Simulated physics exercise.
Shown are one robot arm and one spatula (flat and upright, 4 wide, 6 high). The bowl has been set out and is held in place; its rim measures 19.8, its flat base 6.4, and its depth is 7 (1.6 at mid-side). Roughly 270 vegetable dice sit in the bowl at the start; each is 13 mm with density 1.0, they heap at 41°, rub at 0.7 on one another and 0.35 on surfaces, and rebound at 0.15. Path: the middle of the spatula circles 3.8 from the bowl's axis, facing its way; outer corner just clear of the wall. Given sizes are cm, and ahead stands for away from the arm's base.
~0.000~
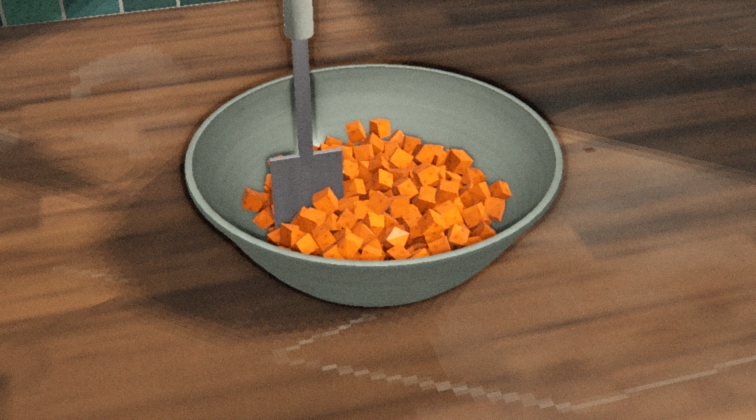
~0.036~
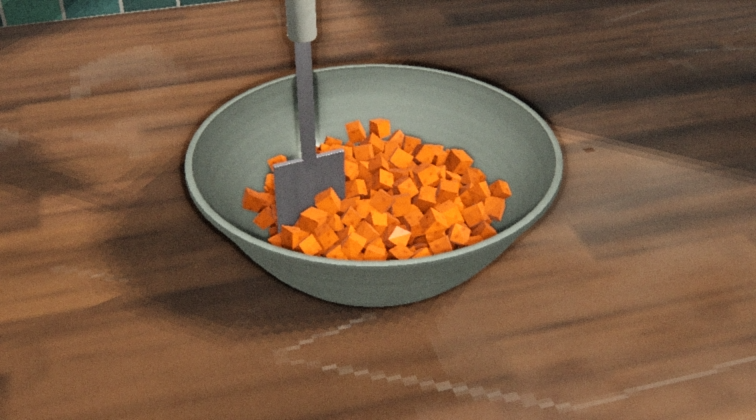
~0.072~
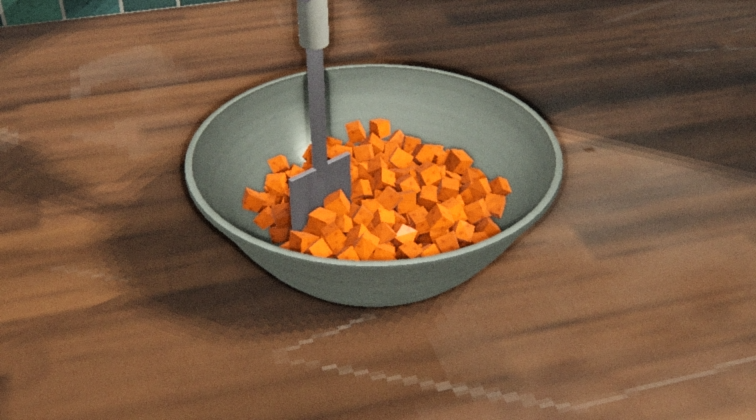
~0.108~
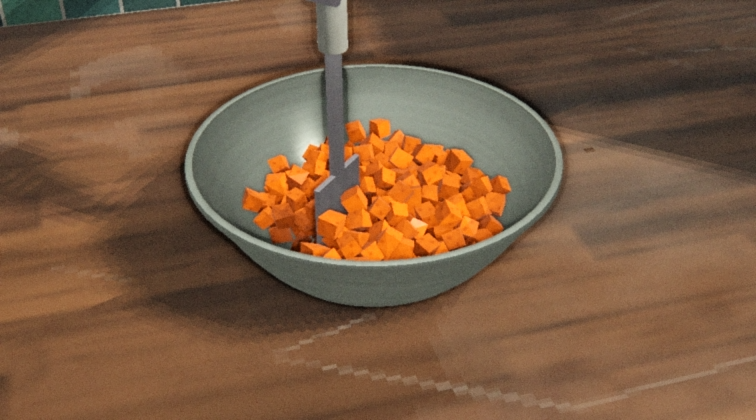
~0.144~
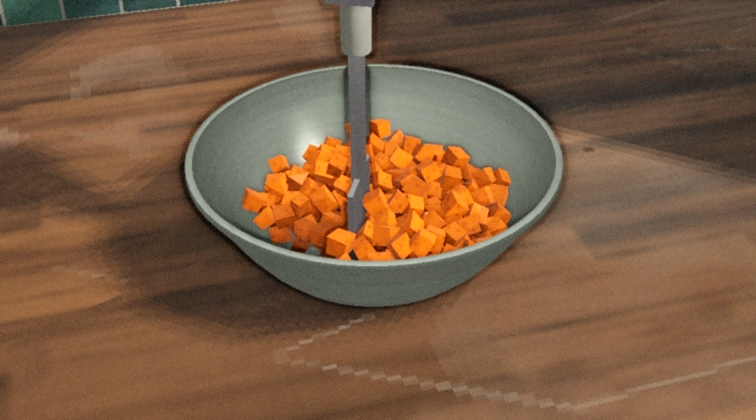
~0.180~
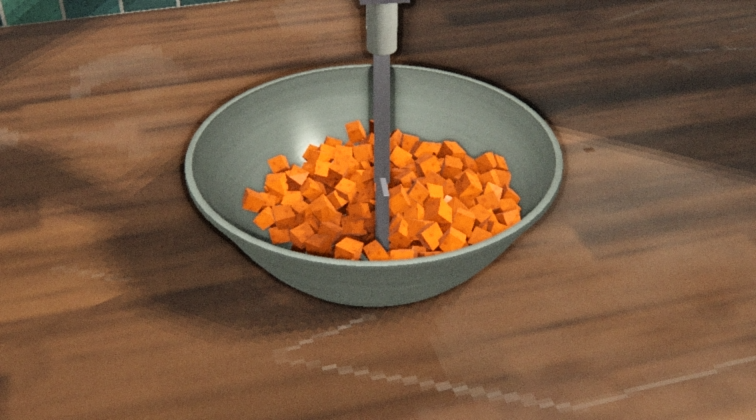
We see a spatula standing in a pale green bowl of orange vegetable dice on a wooden surface; it sweeps from left to right through the heap, turning until edge-on, as the dice shift slightly and stay in the bowl.
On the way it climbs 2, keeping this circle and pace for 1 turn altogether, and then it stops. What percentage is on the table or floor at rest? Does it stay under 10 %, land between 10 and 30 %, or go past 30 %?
It stays under 10 %.
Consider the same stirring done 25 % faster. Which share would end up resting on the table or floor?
My guess is about 5 per cent.
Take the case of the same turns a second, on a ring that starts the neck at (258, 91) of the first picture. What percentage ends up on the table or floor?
Roughly 0 per cent.
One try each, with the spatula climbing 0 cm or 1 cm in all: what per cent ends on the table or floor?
Around 5 percent, then 5 percent.
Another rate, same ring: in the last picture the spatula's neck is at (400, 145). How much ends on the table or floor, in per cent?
Something like 10 percent, roughly.
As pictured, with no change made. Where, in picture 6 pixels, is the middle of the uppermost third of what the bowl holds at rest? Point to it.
Centre, approx.: (291, 224).
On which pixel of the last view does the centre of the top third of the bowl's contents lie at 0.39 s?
Around (415, 122).
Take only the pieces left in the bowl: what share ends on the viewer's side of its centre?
Roughly 65 per cent.
After 0.39 s, 188° round, highest piece 9 above the table; 268 in the bowl, 2 in flight or on the tool.
After 0.61 s, 296° round, highest piece 9 above the table; 258 in the bowl, 7 on the table or floor, 5 in flight or on the tool.
After 0.91 s, 0° round, highest piece 8 above the table; 255 in the bowl, 15 on the table or floor.
After 1.61 s, 0° round, highest piece 8 above the table; 255 in the bowl, 15 on the table or floor.
In the end, 255 in the bowl, 15 on the table or floor. That is 6 % on the table or floor.
